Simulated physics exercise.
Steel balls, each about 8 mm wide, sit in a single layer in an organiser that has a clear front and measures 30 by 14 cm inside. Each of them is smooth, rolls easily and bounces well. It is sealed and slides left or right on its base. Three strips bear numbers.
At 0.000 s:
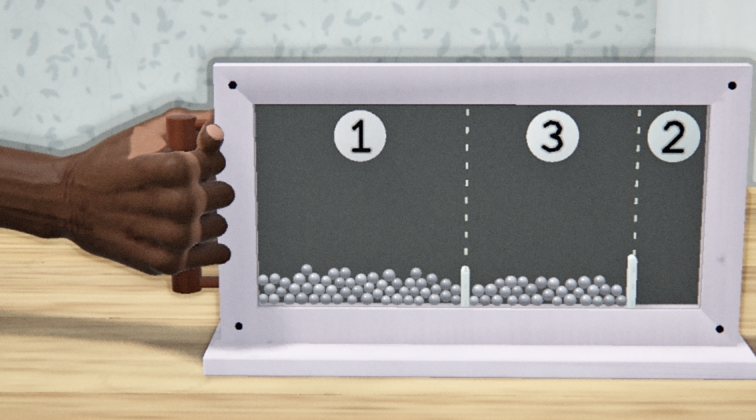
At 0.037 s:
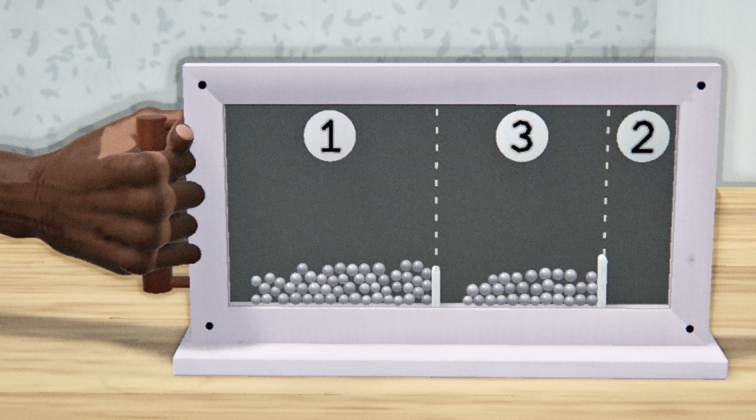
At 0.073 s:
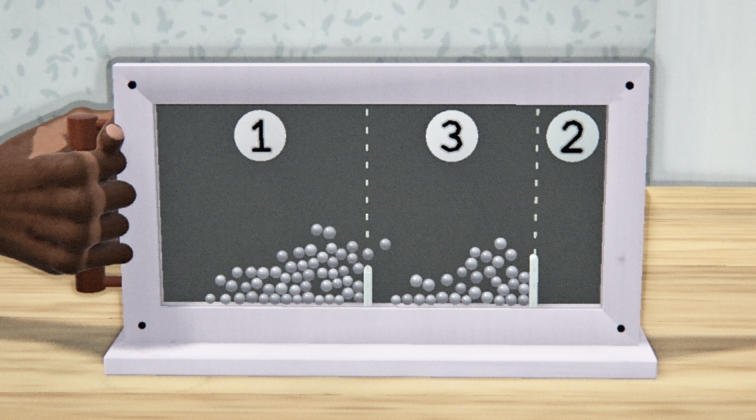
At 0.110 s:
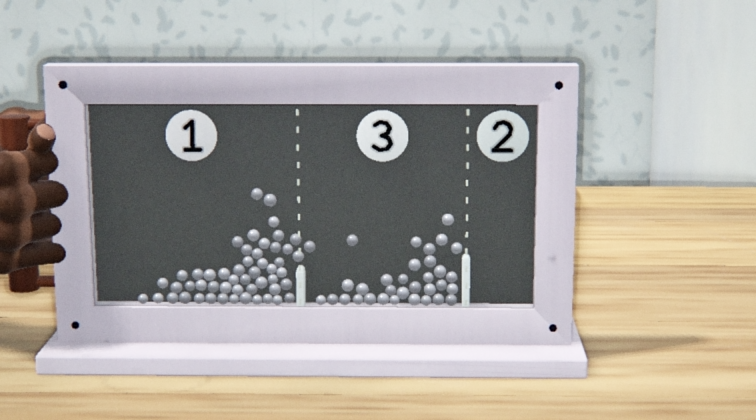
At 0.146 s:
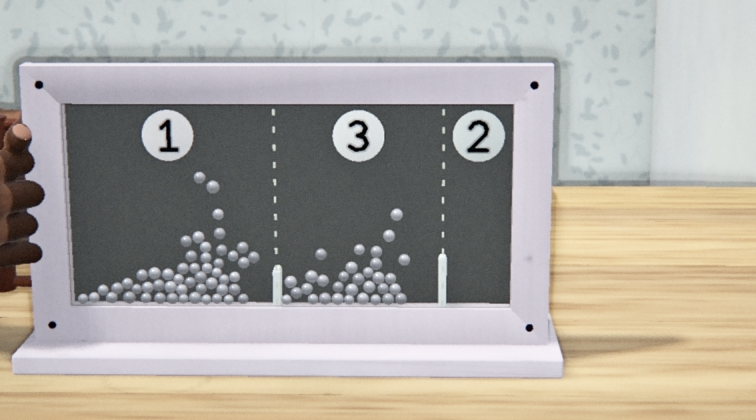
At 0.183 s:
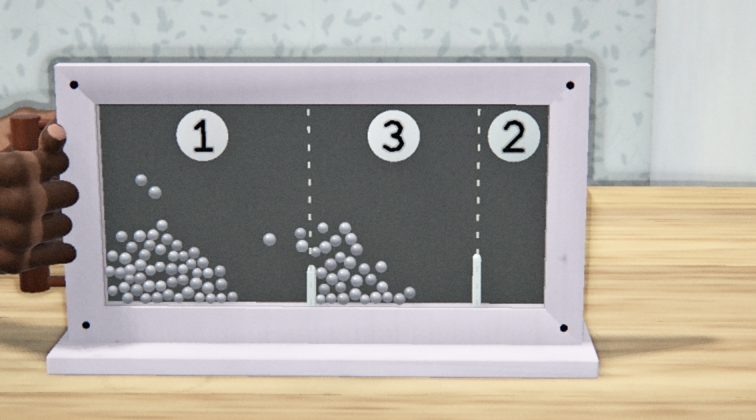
The video shows a hand sliding a pale framed, clear-fronted box of small grey balls to the left and then partly back right, while the balls heap up and scatter inside its numbered sections, some hopping above the piles.
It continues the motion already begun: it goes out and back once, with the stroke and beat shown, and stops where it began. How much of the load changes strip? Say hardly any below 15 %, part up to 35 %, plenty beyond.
A moderate share.
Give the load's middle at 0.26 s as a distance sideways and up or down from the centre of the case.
Offset approx. 8 cm left, 3 cm below.
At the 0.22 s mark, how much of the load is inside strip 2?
0 per cent.
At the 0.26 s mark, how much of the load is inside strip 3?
It comes to close to 20 percent.
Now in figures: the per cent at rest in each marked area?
So strip 1 ends with 55, strip 2 with 5, and strip 3 with 40.
After 0.22 s, it is 6 cm to the left; the balls' middle is 8 cm left of and 4 cm below the centre; no. 1, 75 %, no. 3, 25 %; 15 % have changed strip.
After 0.26 s, it is 1 cm to the left; the balls' middle is 8 cm left of and 3 cm below the centre; no. 1, 80 %, no. 3, 20 %; 15 % have changed strip.
After 0.29 s, it is at its start; the balls' middle is 6 cm left of and 4 cm below the centre; no. 1, 75 %, no. 3, 25 %; 15 % have changed strip.
At rest by 1.4 s, it is at its start; no. 1, 55 %, no. 2, 5 %, no. 3, 40 %; 20 % have changed strip.
